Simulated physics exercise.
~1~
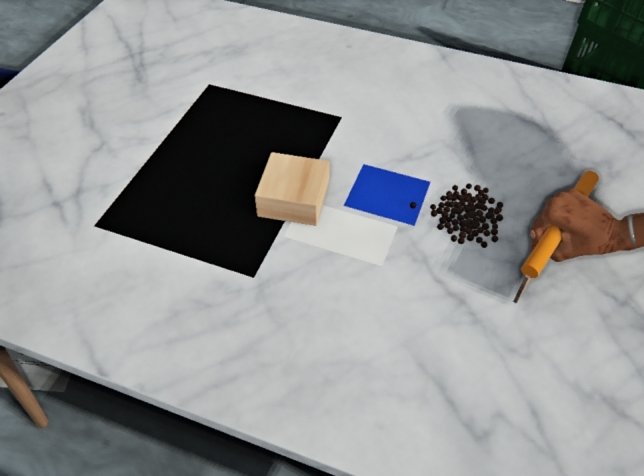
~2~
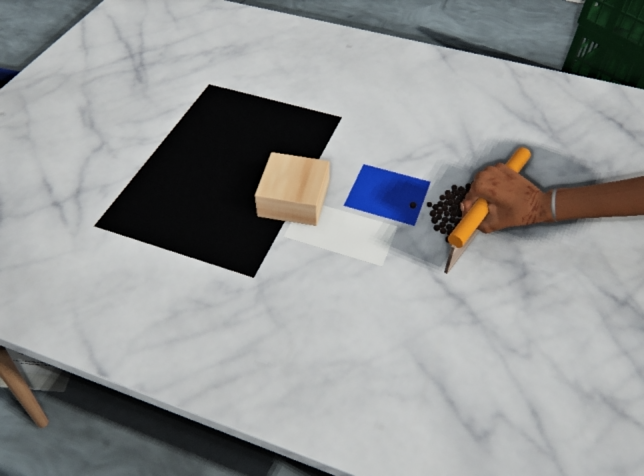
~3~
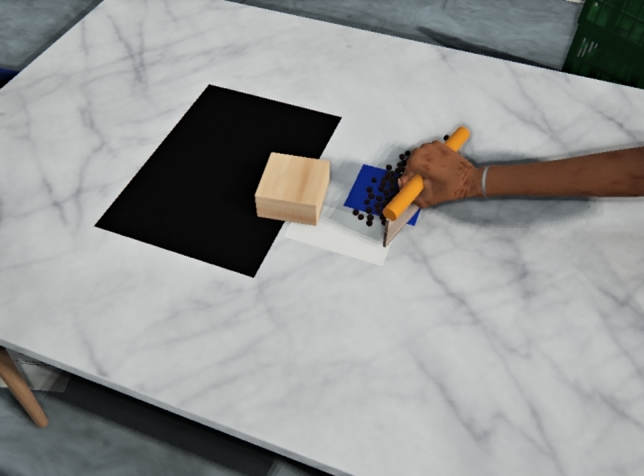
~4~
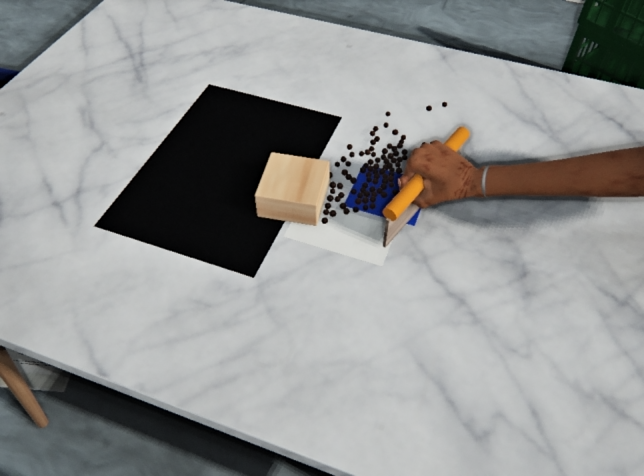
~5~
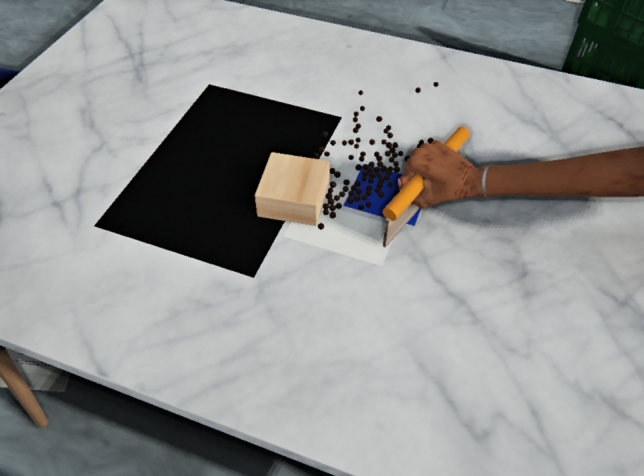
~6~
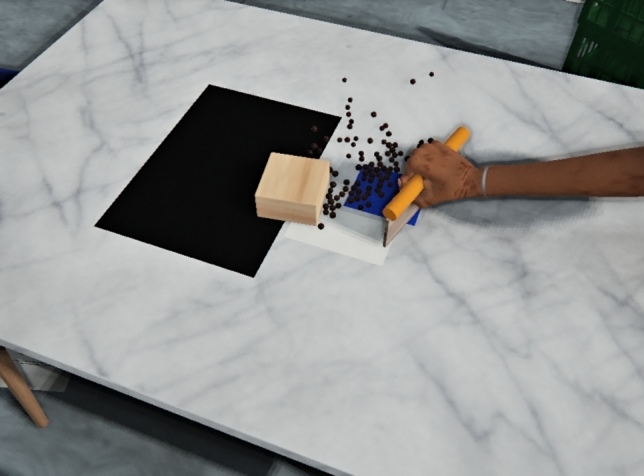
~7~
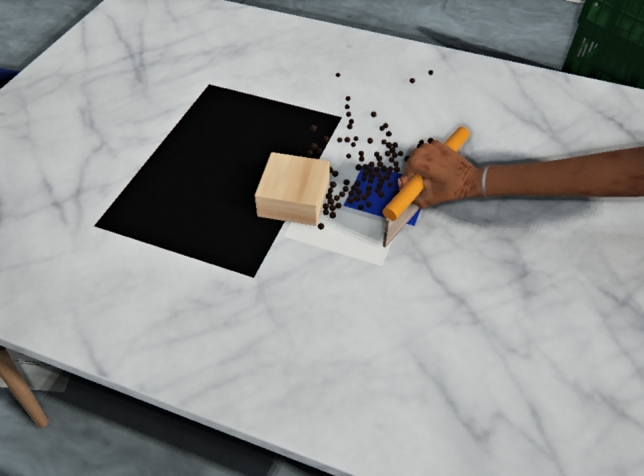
To begin with, a hand grips an orange-handled scraper to the right of a heap of small dark balls on a marble table, with blue, white and black mats and a wooden block to the left. The hand moves left, bringing the scraper up to the heap. It sweeps the balls onto the blue mat, then stops there. The balls keep spreading left and upward, some reaching the block and a few rolling toward the far edge. They settle scattered, many on the blue mat, a few on the white and black mats, and more than half on bare marble.
